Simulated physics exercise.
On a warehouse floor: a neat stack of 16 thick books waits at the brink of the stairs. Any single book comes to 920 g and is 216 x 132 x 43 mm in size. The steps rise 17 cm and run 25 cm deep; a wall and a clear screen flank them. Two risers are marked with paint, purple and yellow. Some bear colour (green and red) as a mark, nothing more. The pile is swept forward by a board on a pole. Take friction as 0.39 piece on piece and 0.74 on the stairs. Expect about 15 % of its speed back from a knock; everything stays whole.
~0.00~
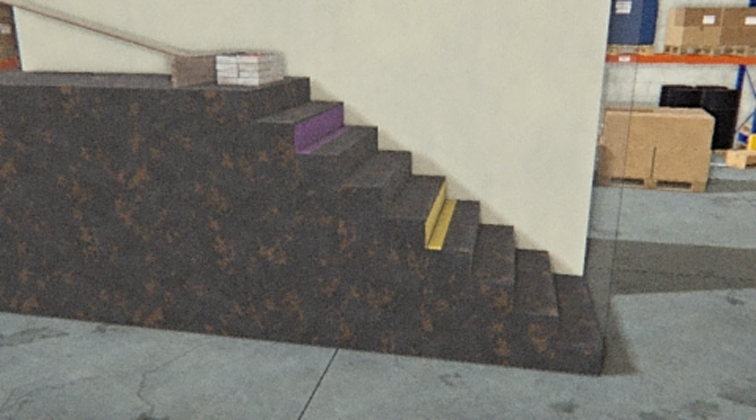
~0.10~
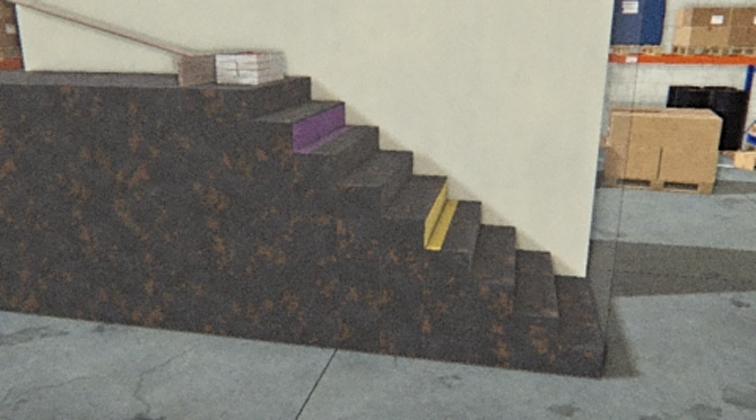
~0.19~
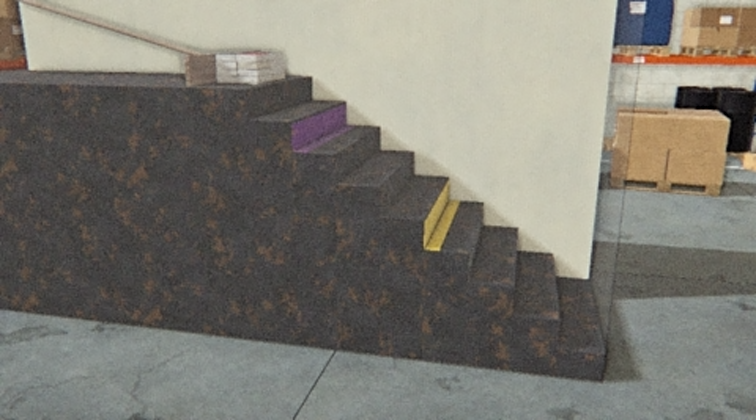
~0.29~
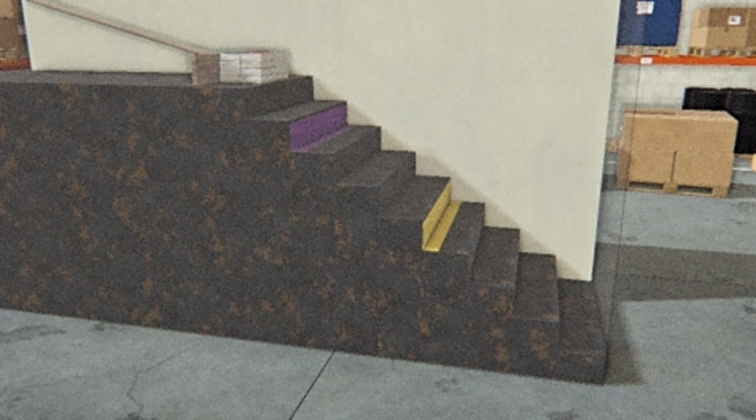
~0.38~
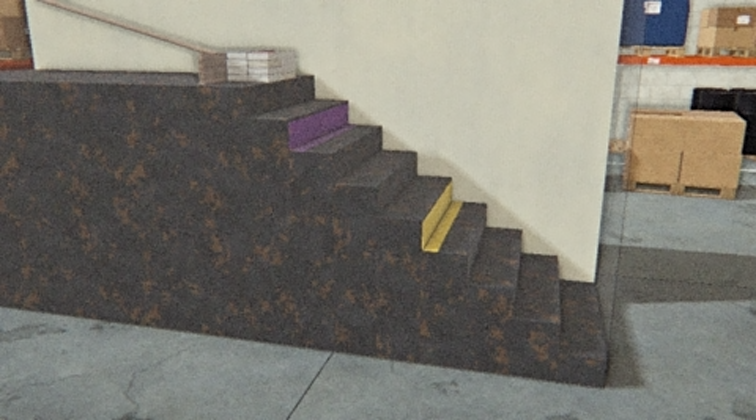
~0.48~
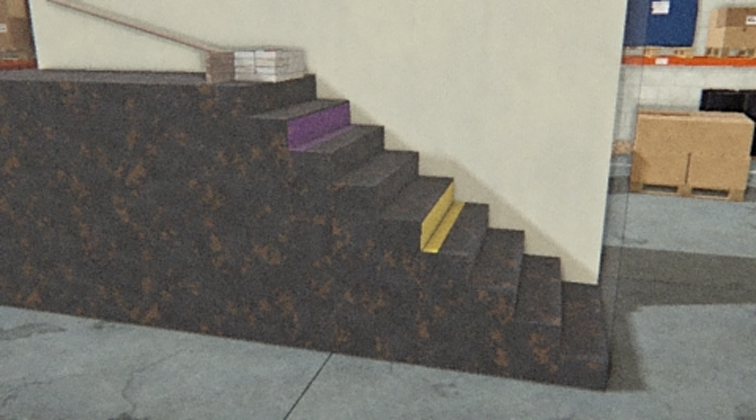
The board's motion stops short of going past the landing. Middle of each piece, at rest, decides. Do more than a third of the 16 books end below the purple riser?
Looks like north of a third ends up down there.
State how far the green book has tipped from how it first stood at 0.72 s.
Tilt from start: Approx. 30 degrees.
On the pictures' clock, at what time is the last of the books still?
Somewhere near 3.0 seconds.
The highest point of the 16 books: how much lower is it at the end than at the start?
21 cm.
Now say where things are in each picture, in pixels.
In the first picture (each place is the centre of the face we see best; the camera moves round a little), board (173, 64) 47 cm from the edge; yellow riser, near end, (436, 243); purple riser, near end, (309, 150); green book (248, 82); red book (247, 60); all in place.
In the second picture, board (180, 63) 42 cm from the edge; red book (246, 59).
In the third picture, board (187, 62) 37 cm from the edge; green book (247, 80).
In the fourth picture, board (193, 61) 32 cm from the edge; red book (251, 57) moved 33 mm; green book (251, 79) moved 25 mm; 16 have shifted.
In the fifth picture, board (200, 60) 27 cm from the edge; red book (258, 56) moved 8 cm; green book (258, 79) moved 7 cm; 16 have shifted.
In the sixth picture, board (207, 59) 22 cm from the edge; yellow riser, near end, (434, 246); purple riser, near end, (303, 147); red book (265, 55) moved 13 cm; green book (265, 78) moved 12 cm; 16 have shifted.
By 0.72 s, none of the 16 books below the purple riser, 16 disturbed; red book tilted 28°, 53 mm lower; green book tilted 28°, 6 cm lower.
By 1.14 s, 10 of the 16 books below the purple riser; red book on its side; green book 17 cm lower.
When it is over (3.2 s), 10 of the 16 books below the purple riser; red book tilted 13°, 62 cm lower; green book 17 cm lower. That is 62 per cent. In pixels of the last frame, middles, red book near (386, 163), green book near (295, 106).
